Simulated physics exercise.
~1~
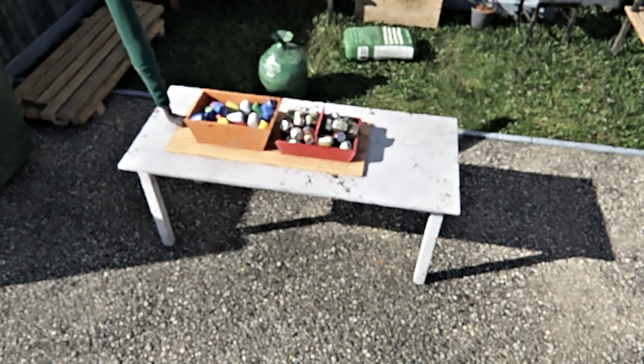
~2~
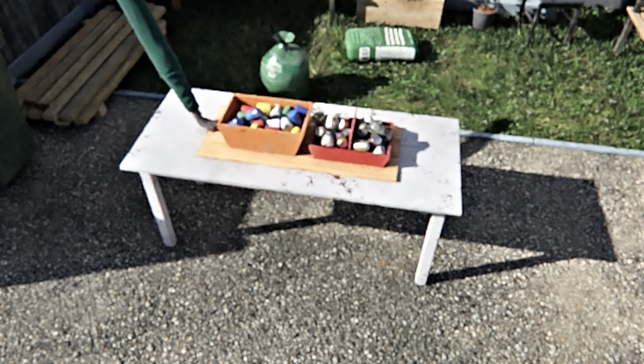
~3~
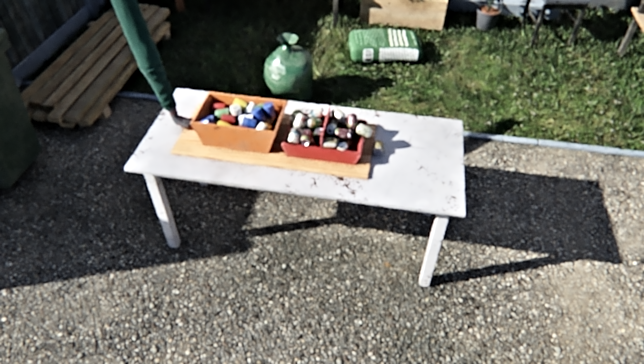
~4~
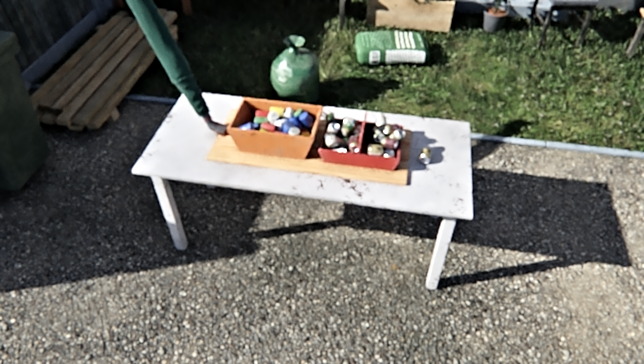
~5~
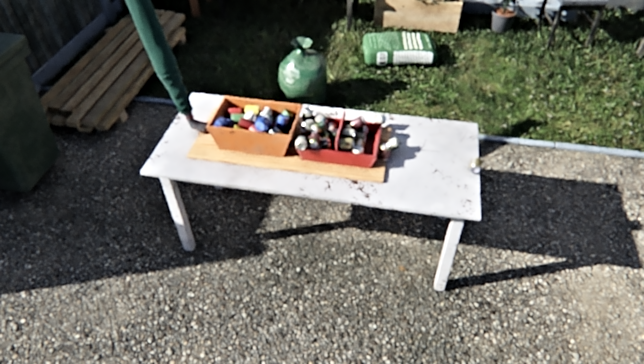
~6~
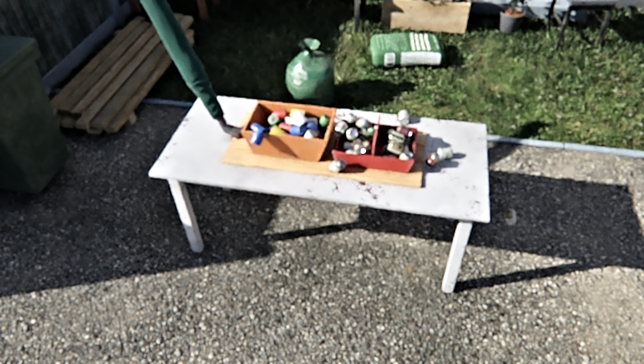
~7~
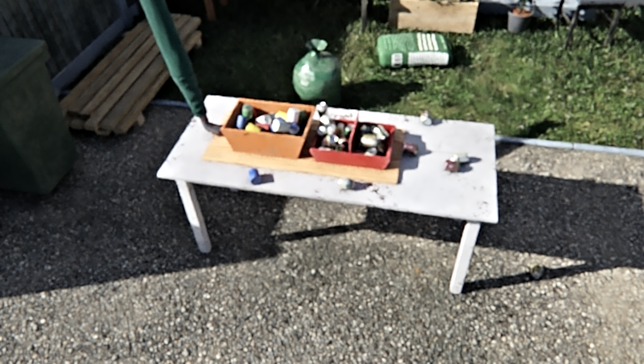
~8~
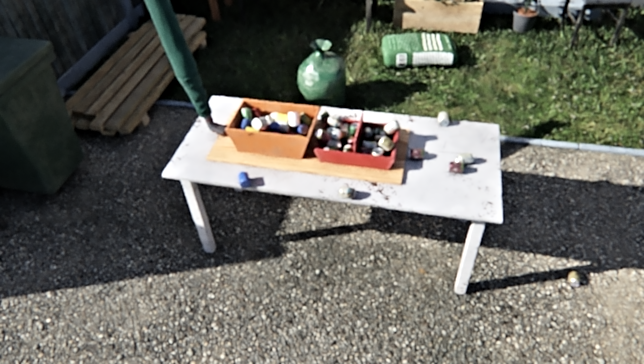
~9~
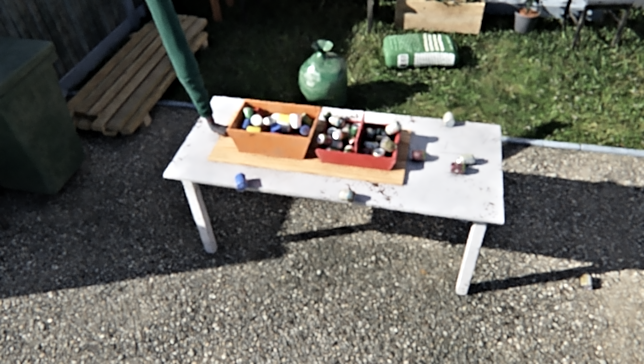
A red tray of small cans and an orange tray of colourful jars sit side by side on a wooden board atop a white table, seen from above on a sunlit gravel yard with grass behind. A green-sleeved arm at the left shoves the board right, then pulls it back, over and over. Cans spill from the red tray onto the tabletop, and one rolls off the right end to the ground. A blue jar drops in front of the orange tray. The board stops, leaving both trays mostly full and a few pieces scattered around them.
